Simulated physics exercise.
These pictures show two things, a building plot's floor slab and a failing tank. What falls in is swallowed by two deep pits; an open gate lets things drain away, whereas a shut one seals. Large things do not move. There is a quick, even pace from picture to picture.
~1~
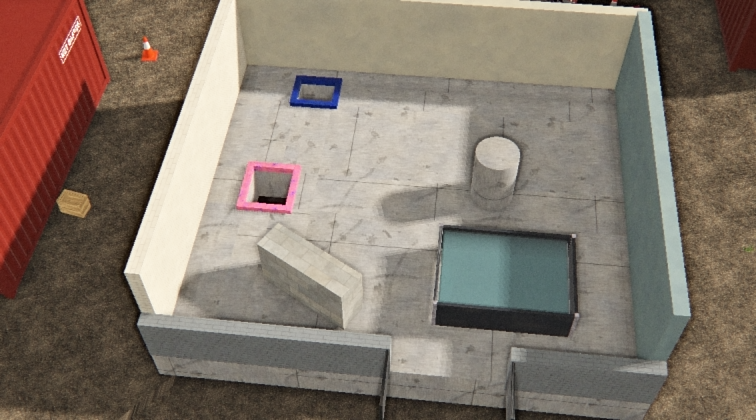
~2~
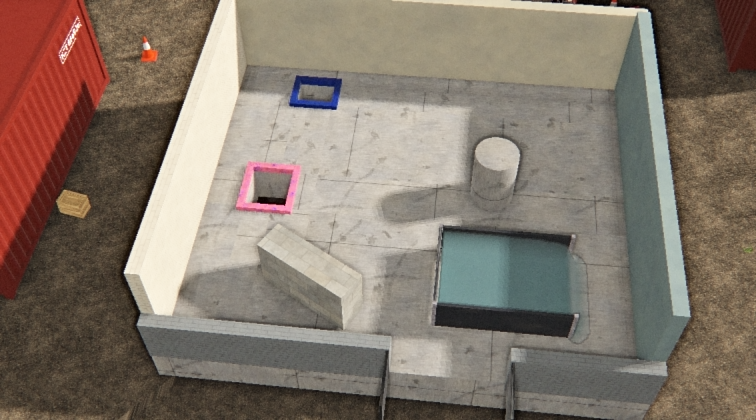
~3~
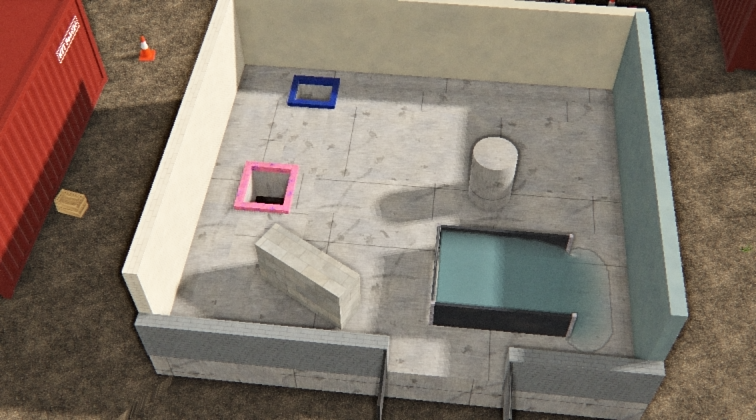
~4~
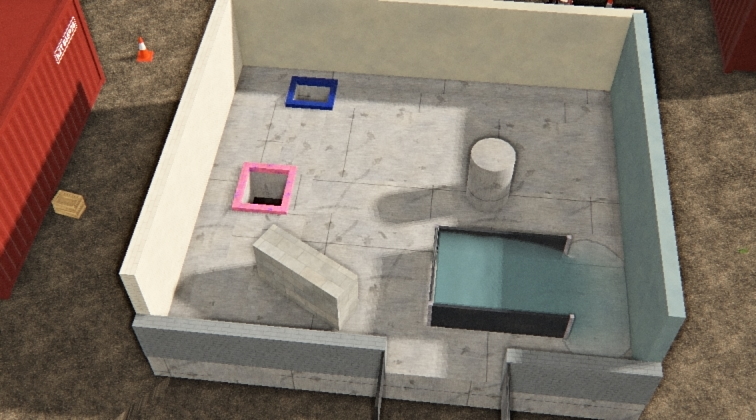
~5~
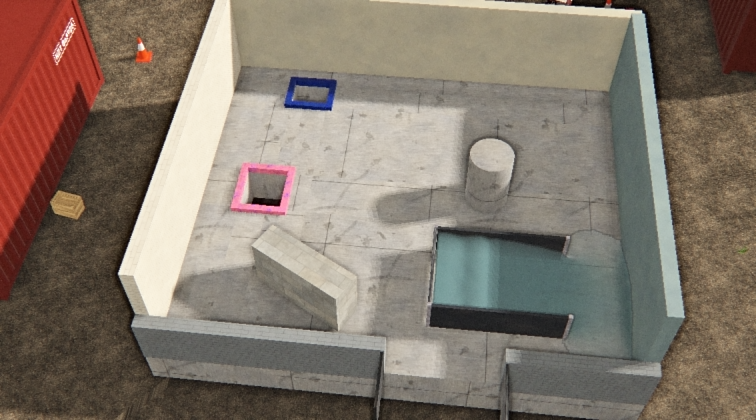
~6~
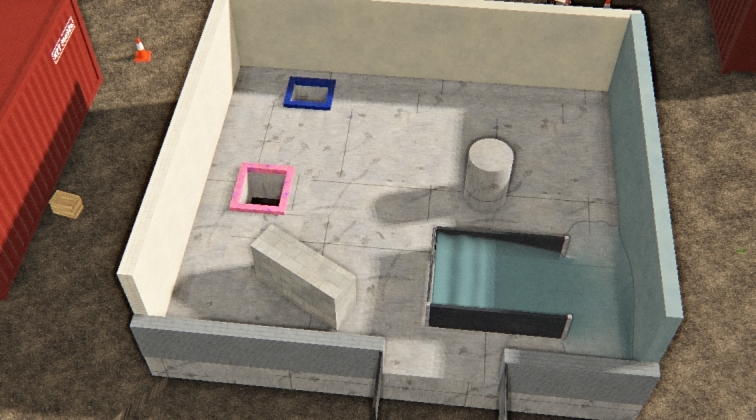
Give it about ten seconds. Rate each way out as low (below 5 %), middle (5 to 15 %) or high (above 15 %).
Ratings - gate: Middle; blue pit: Low; pink pit: Low.
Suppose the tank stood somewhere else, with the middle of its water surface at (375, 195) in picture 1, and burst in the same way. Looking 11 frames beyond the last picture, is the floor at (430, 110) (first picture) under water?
Looking at that spot, it would be inundated.
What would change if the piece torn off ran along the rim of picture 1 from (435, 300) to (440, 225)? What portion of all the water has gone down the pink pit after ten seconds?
Share to the pink pit: 12 in a hundred.
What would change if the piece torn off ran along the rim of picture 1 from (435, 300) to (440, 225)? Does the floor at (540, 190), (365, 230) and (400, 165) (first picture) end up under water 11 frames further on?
The first would be still unwetted, the second drenched and the third still unwetted.
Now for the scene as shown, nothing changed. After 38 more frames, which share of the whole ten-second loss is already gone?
Note - share reached: 60 %.
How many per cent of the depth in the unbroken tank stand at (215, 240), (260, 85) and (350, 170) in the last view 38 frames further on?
I'd say close to 6, 0 and 0 percent.
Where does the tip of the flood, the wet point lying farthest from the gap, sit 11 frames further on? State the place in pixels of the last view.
Estimated pixel: (603, 113).
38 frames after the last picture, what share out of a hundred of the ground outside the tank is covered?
My estimate is near 60 per cent.
A moment on, water covers 10 % of the floor; the gate 0 %, the blue pit 0 %, the pink pit 0 %.
Next, water covers 20 % of the floor; the gate 0 %, the blue pit 0 %, the pink pit 0 %.
Then, water covers 40 % of the floor; the gate 1 %, the blue pit 0 %, the pink pit 0 %.
Later, water covers 60 % of the floor; the gate 5 %, the blue pit 0 %, the pink pit 0 %.
In the end, water covers 85 % of the floor; the gate 9 %, the blue pit 0 %, the pink pit 0 %.
